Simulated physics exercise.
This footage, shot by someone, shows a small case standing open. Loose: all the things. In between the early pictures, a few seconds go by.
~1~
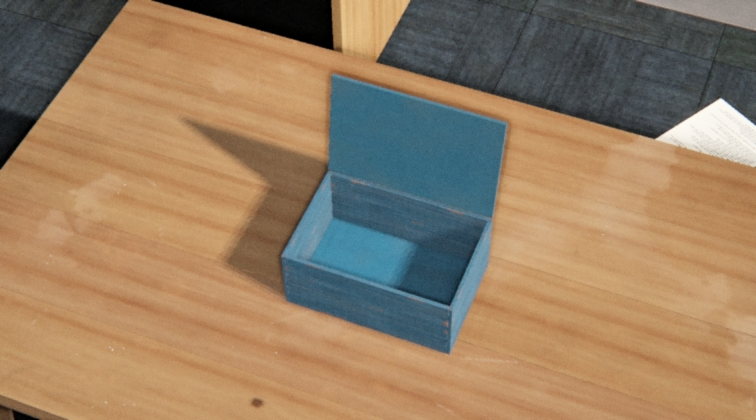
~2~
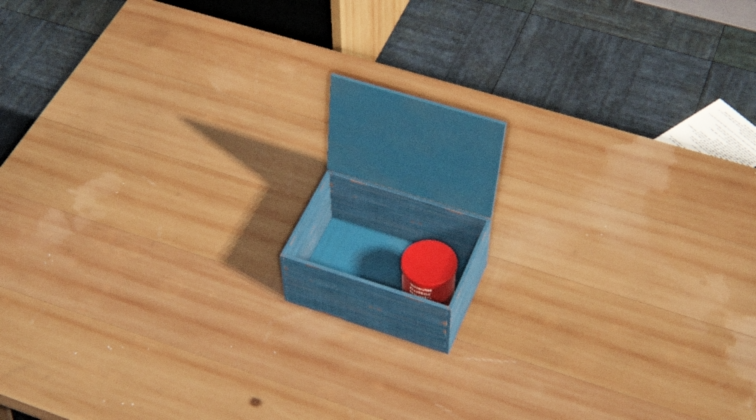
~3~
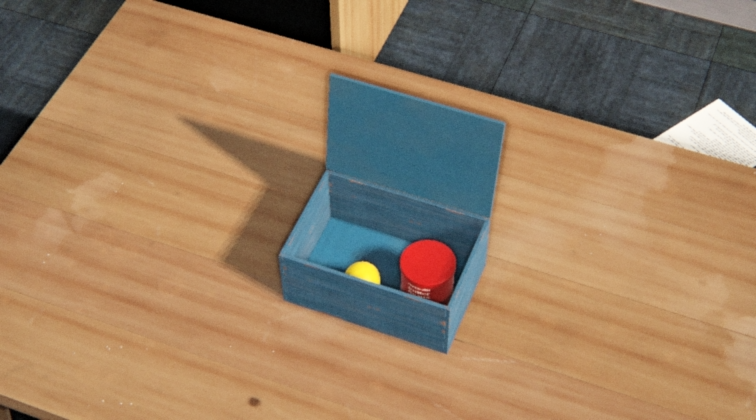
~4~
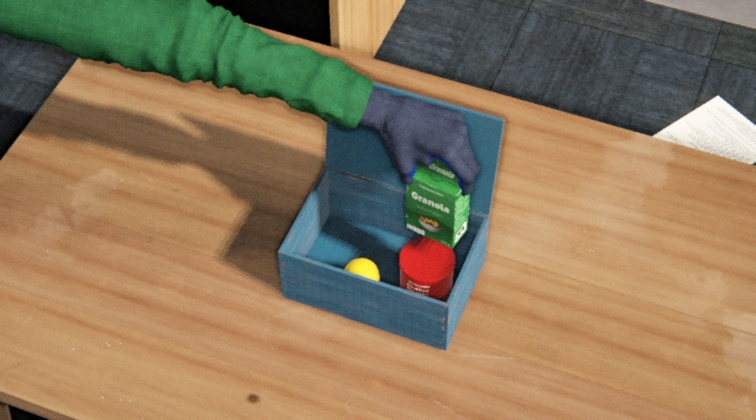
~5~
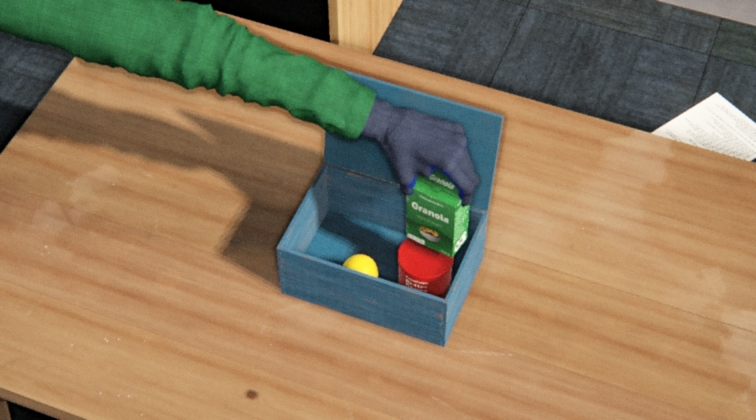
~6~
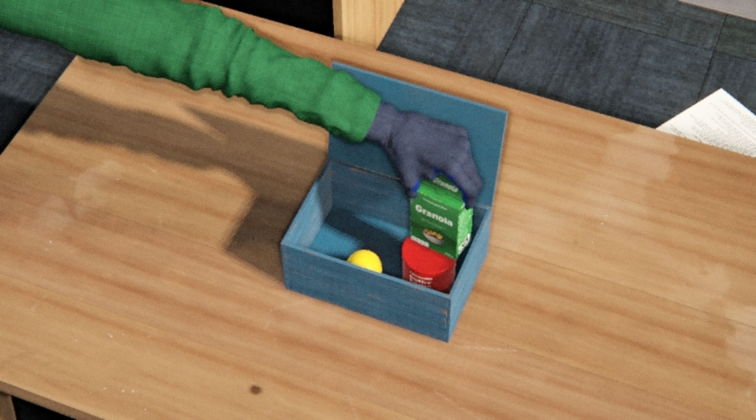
On a light wooden tabletop above dark carpet tiles, seen from above at an angle, a small blue case stands open with its lid raised. It is empty at first, then holds a red can at right and a yellow ball to its left. A dark-gloved hand in a green sleeve, reaching from the left, lowers a green granola packet slightly behind the can, while the view shifts faintly.
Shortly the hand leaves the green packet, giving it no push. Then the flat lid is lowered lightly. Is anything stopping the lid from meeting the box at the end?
Yes, the lid is kept from closing.
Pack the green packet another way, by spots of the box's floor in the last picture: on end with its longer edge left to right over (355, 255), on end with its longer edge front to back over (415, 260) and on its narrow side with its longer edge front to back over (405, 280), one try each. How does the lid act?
First - not shut; second - shut down; third - not shut.
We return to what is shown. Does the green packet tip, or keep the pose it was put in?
In the end, it winds up askew.
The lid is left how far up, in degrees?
It stays some 16° above the rim.
Then, 1.20 s after the last picture, lid starting down.
Then, 1.60 s after the last picture, lid 60° above the rim; green packet tipped 7° from how it was near (438, 220).
Then, 1.80 s after the last picture, lid 43° above the rim; green packet tipped 31° from how it was near (430, 233).
Then, 2.00 s after the last picture, lid 20° above the rim; green packet tipped 74° from how it was near (416, 261).
At rest, lid 15° above the rim; tipped over in the box, green packet; the other 2 in place. Seen from the same camera at the end, green packet near (417, 261).
